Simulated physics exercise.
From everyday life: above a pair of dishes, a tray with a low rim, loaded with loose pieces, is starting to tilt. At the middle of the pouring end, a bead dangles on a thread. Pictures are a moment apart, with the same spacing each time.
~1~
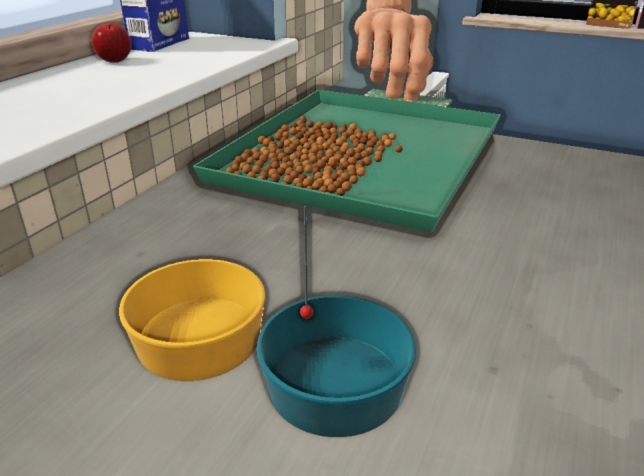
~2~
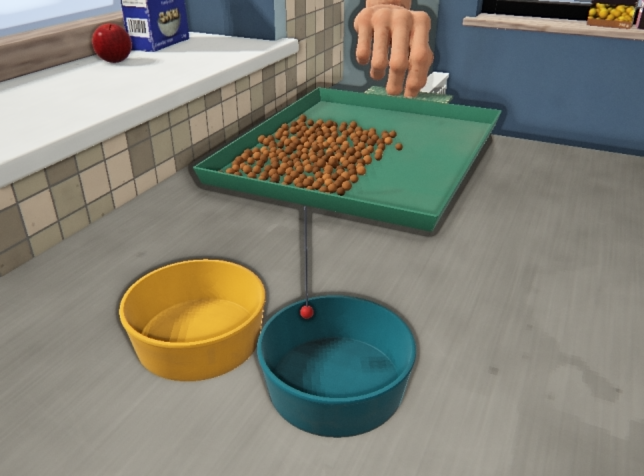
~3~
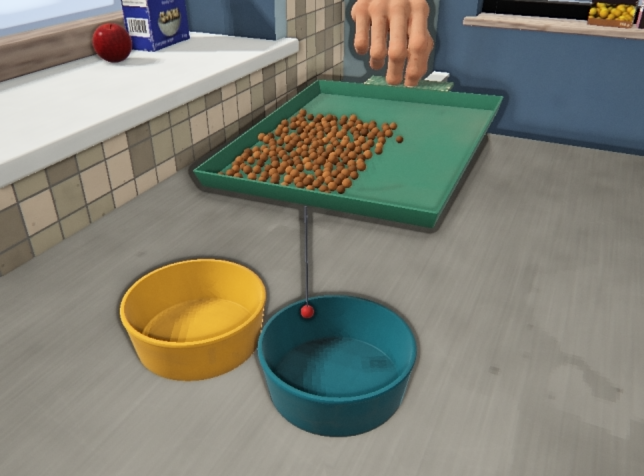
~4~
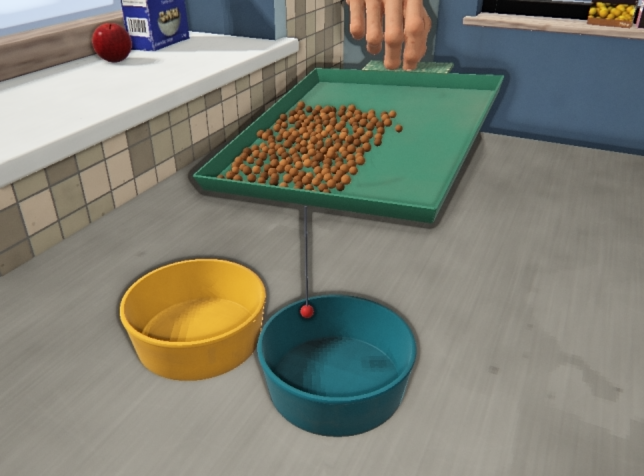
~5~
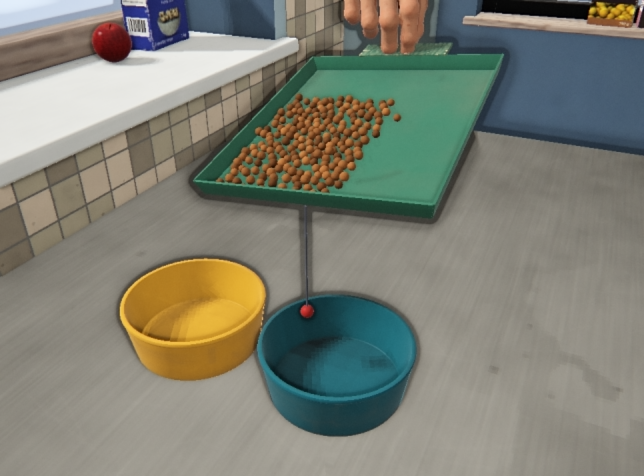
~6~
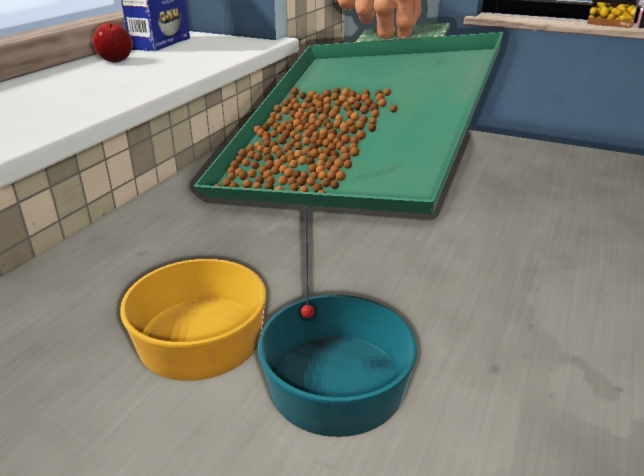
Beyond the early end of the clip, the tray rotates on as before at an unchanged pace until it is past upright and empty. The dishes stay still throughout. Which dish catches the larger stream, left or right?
The left one.
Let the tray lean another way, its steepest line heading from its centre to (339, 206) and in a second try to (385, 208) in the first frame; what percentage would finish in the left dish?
Shares, approx.: 0 %, then 0 %.
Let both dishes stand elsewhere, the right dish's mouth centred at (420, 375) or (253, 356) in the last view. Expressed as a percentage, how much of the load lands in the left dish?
80 per cent the first time, 10 per cent the second time.
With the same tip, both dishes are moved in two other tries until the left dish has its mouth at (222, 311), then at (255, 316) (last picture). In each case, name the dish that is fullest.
The dish to the left, then the dish to the left.
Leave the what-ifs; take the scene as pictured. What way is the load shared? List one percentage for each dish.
Left dish 90 per cent; right dish 0 per cent.
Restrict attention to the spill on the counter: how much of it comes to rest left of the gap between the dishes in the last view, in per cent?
That's roughly 90 per cent of the pieces.
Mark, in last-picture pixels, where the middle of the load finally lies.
(201, 339).
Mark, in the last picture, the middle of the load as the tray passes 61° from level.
The load is centred near (265, 146).
Just after the last frame, tray tipped steeply; every one on the tray.
A moment on, tray tipped right over; roughly half on the tray; about a tenth in the left dish; roughly a third in the air.
Further on, tray tipped past a quarter turn; just a few in the right dish; the larger part in the left dish; about a tenth outside both.
When it is over, tray tipped past a quarter turn; just a few in the right dish; the larger part in the left dish; about a tenth outside both.
